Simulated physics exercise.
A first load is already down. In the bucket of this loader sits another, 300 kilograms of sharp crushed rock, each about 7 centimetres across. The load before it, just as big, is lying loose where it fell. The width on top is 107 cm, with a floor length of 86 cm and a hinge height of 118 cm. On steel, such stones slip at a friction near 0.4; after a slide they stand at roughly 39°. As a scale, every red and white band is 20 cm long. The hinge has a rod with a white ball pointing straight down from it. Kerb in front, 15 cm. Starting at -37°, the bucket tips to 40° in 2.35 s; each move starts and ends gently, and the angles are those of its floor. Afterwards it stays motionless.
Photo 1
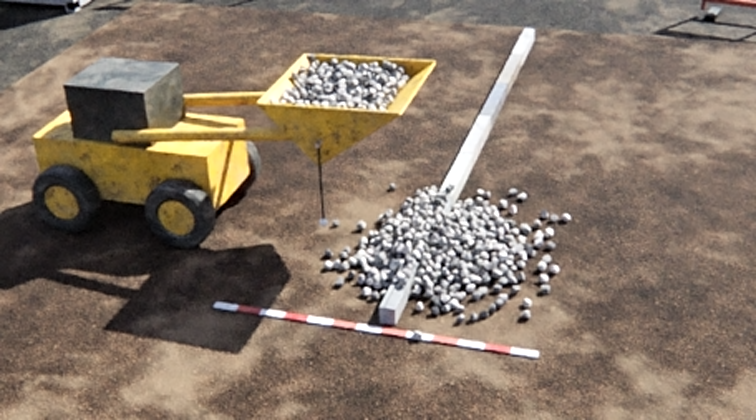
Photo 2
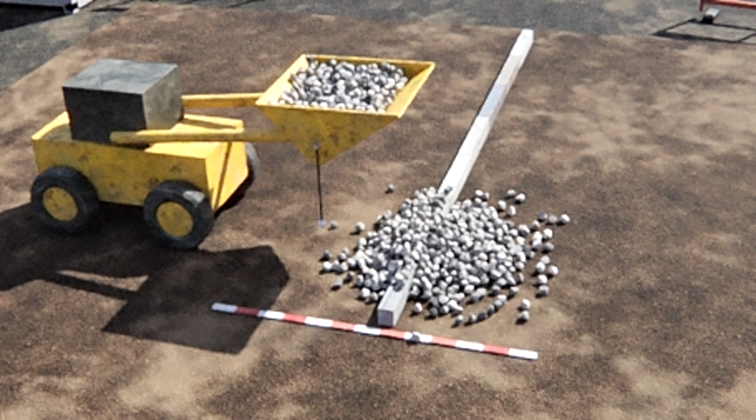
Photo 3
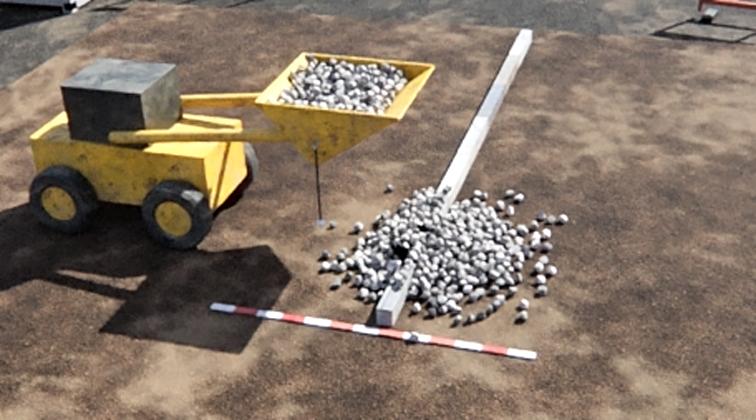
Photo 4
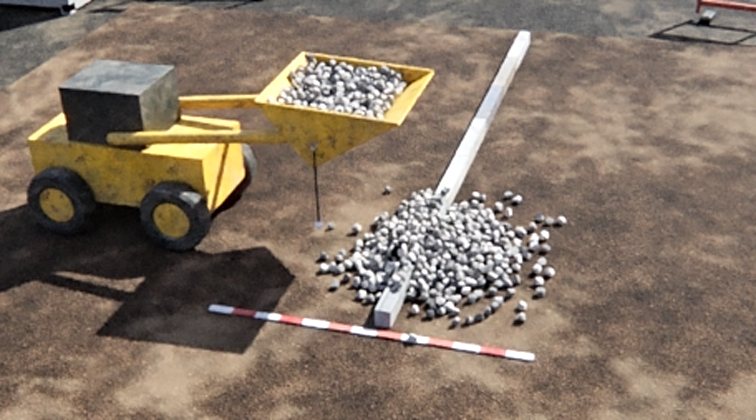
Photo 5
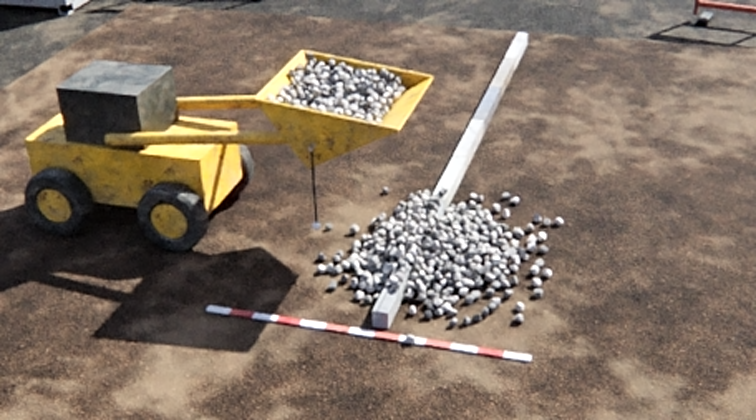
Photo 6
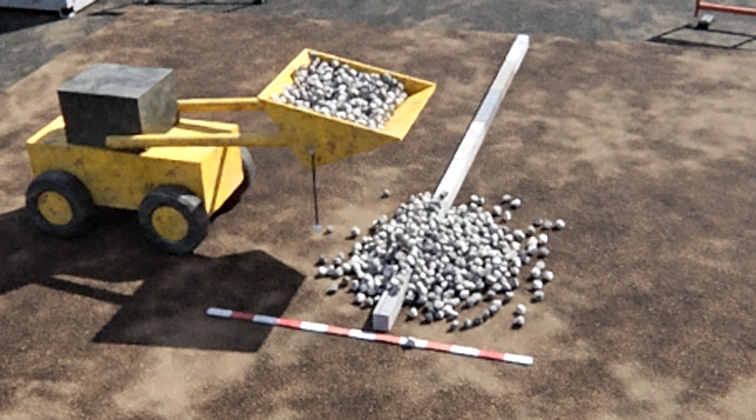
On a patch of brown, gritty ground in sunlight, seen from above at an angle, a yellow toy-like loader with a dark grey block on top stands at left. Its raised bucket holds pale grey stones, with a thin rod hanging below, while more stones lie heaped across a long pale kerb behind a red-and-white striped bar. The bucket slowly tilts forward to the right, as the view drifts very slightly.
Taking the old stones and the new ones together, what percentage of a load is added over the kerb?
About 63 per cent.
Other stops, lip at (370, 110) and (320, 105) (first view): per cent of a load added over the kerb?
First place: Roughly 15 %; second place: Roughly 0 %.
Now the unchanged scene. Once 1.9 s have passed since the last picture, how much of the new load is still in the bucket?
That works out to about 25 %.
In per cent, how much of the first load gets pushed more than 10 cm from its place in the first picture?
Estimate: 5 %, roughly.
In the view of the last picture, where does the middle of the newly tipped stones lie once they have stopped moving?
They come to rest centred about (437, 235).
Then, 1.2 s after the last picture the floor is at 28°; in per cent of one load, 98 in the bucket, 44 on this side of the kerb, 58 over the kerb; the foremost stones are at (541, 273).
Then, 1.9 s after the last picture the floor is at 40°; in per cent of one load, 24 in the bucket, 84 on this side of the kerb, 92 over the kerb; the foremost stones are at (541, 273).
Then, 2.2 s after the last picture the floor is at 40°; in per cent of one load, 1 in the bucket, 82 on this side of the kerb, 117 over the kerb; the foremost stones are at (546, 268).
Then, 4.8 s after the last picture the floor is at 40°; in per cent of one load, 0 in the bucket, 79 on this side of the kerb, 121 over the kerb; the foremost stones are at (552, 263). Net gain over the kerb, 63.
